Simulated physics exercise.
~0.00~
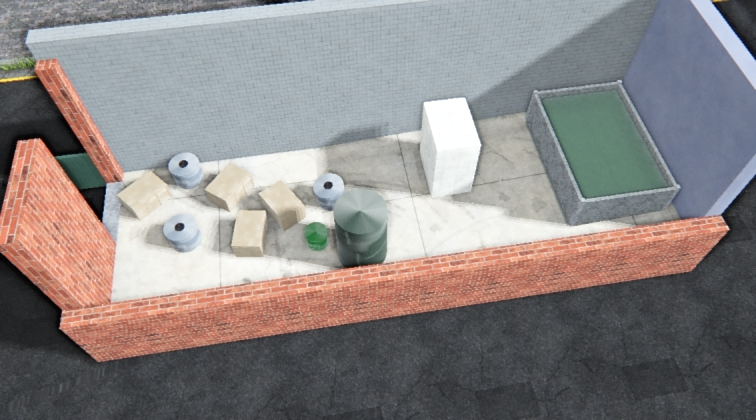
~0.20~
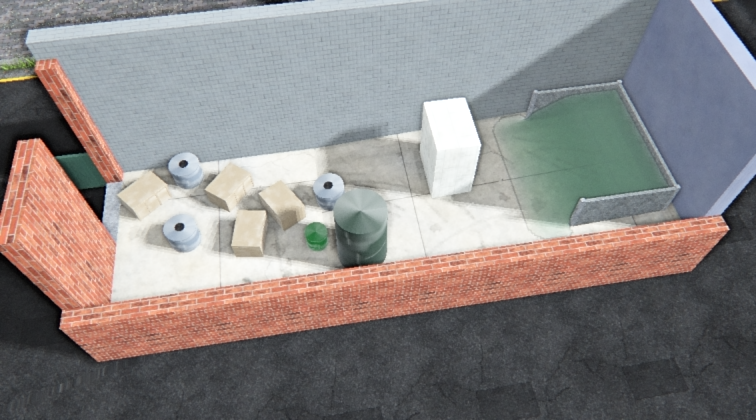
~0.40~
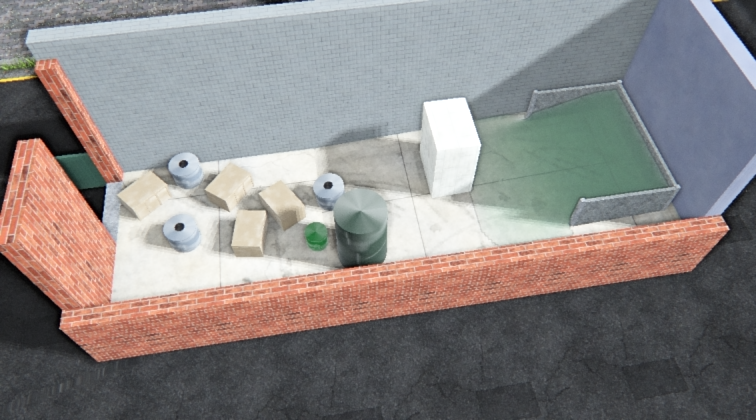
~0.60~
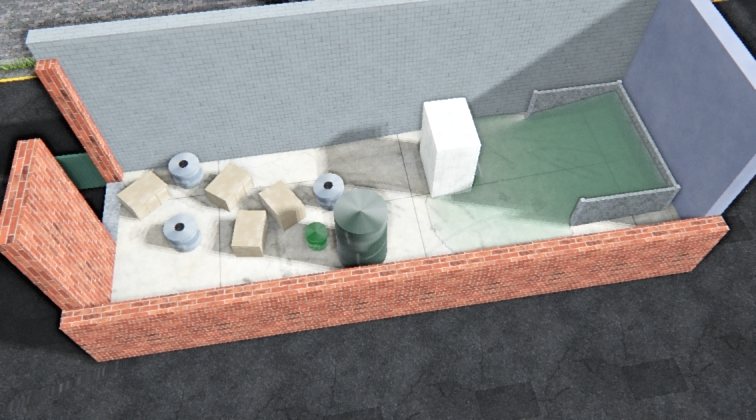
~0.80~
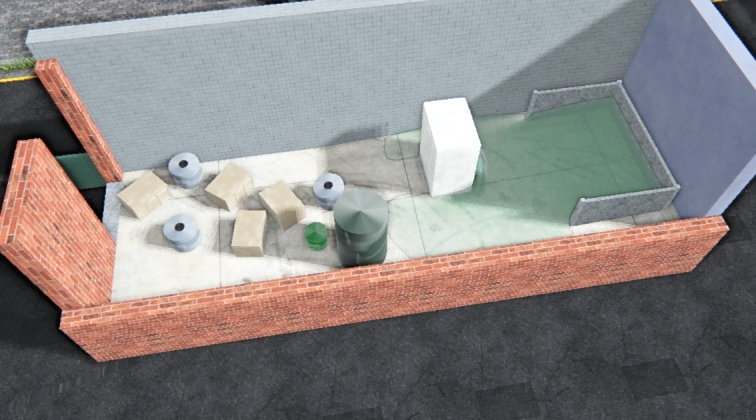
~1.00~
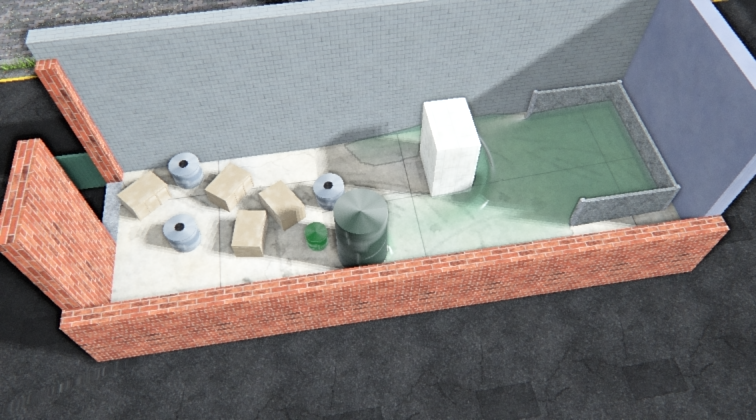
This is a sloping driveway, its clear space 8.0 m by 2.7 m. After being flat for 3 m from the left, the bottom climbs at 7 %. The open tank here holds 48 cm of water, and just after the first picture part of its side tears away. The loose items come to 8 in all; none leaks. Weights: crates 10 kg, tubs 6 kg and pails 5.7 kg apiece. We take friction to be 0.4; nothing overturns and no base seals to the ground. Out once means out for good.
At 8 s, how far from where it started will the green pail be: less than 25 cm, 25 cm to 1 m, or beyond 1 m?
It hangs on near the start.
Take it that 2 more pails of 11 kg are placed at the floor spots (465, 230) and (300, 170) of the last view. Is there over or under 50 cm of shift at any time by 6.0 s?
Beyond, then beyond.
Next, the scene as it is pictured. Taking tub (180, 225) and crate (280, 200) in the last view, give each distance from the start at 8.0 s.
In order, gone out for the first and 250 cm for the second.
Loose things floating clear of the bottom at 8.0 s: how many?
At that moment 2.
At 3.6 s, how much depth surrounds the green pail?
Around 2 cm.
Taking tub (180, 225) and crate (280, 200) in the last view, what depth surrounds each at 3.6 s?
I'd put it at 14 cm and 10 cm respectively.
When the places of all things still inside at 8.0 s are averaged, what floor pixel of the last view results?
The average lands around (197, 242).
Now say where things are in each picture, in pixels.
The first picture shows the green pail at (316, 231) rests on the ground; water covers 2.6 m2; 0 of 8 have shifted.
The second picture shows the green pail at (316, 231), on the bottom; 3.9 m2 under water; 0 of 8 have shifted.
The third picture shows the green pail at (316, 231) rests on the ground; 5.6 m2 under water; 0 of 8 have shifted.
The fourth picture shows the green pail at (316, 231) rests on the ground; water covers 6.8 m2; 0 of 8 have shifted.
The fifth picture shows the green pail at (316, 231) rests on the ground; water covers 8.0 m2; 0 of 8 have shifted.
The sixth picture shows the green pail at (316, 231) rests on the ground; water covers 8.9 m2; 0 of 8 have shifted.
After 1.6 s the green pail is near (316, 231), 0.0 m from its start, aground; 0 of 8 are out; 0 afloat.
After 3.6 s the green pail is near (316, 231), 0.0 m from its start, aground; 1 of 8 are out; 6 afloat.
After 5.6 s the green pail is near (316, 231), 0.0 m from its start, aground; 5 of 8 are out; 2 afloat.
After 8.0 s the green pail is near (320, 234), 0.1 m from its start, aground; 5 of 8 are out; 2 afloat.
